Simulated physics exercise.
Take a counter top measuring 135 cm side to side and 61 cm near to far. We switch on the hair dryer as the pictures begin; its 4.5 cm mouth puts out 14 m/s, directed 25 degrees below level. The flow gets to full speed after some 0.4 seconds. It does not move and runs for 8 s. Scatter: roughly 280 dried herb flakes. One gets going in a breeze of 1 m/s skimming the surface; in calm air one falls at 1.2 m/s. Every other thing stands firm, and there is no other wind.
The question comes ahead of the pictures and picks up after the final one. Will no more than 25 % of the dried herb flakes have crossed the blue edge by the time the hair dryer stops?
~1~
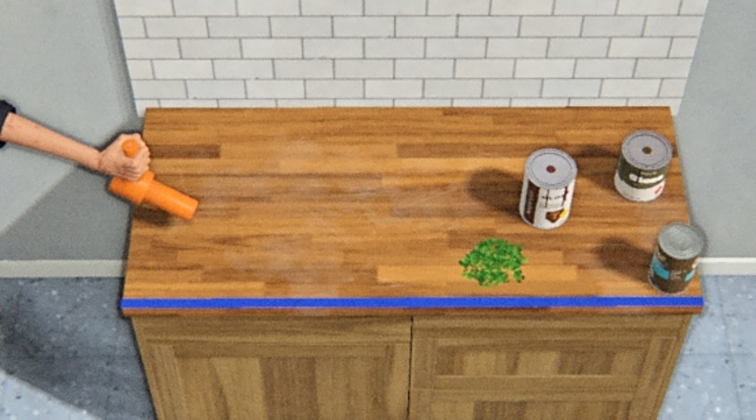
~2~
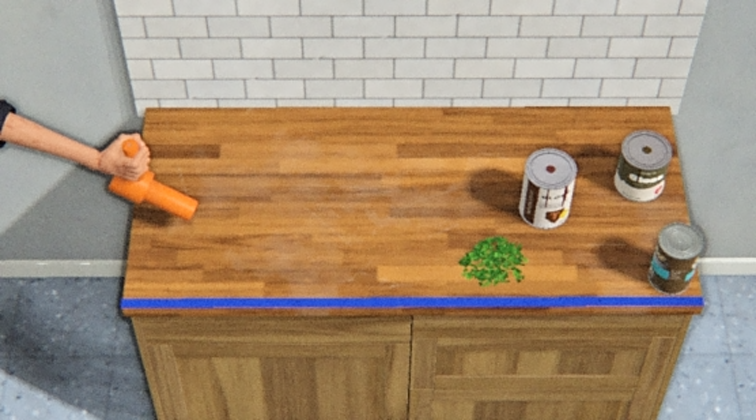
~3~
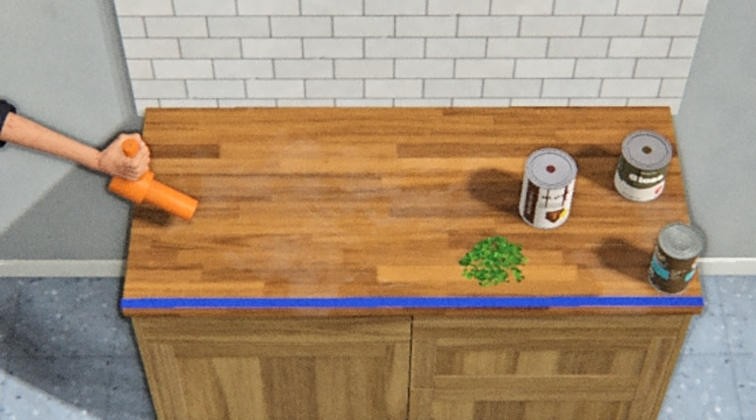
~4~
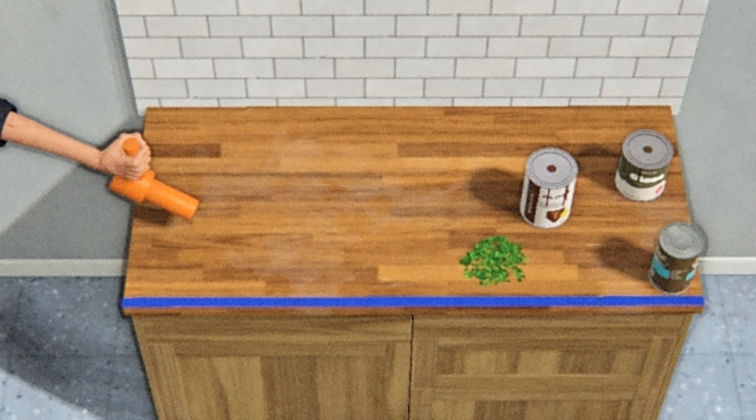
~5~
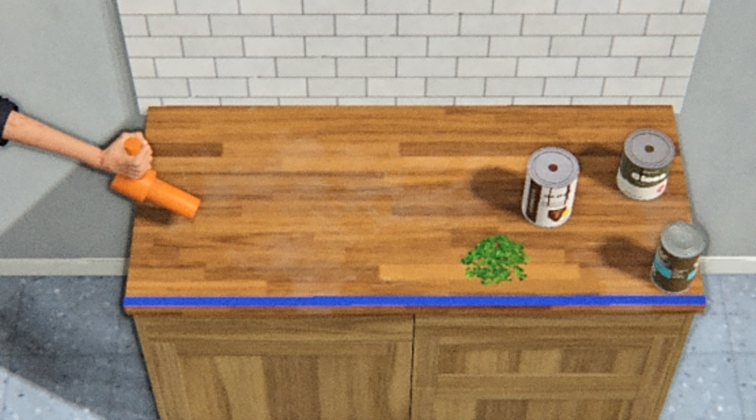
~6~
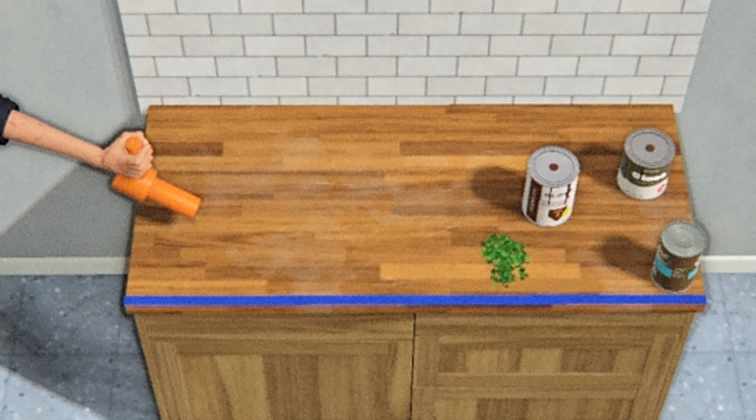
I'd bet the limit of a quarter at that edge is broken.
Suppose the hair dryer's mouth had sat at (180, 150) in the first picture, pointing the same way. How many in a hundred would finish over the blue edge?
Then the share would be close to 100 percent.
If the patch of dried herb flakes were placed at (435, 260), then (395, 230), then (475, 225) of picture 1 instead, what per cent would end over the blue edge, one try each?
50 %, 1 %, 1 %.
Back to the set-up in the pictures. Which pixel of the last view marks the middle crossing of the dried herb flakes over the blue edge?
Around (664, 304).
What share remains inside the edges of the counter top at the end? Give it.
I'd put it at some 1 %.
Then, 1.2 s after the last picture, 14 % are on the move or not yet settled, 49 % are over the blue edge.
Then, 2.2 s after the last picture, 9 % are on the move or not yet settled, 49 % are over the blue edge.
Then, 4.0 s after the last picture, 4 % are on the move or not yet settled, 52 % are over the blue edge.
Then, 7.6 s after the last picture, at the end, 52 % are over the blue edge.
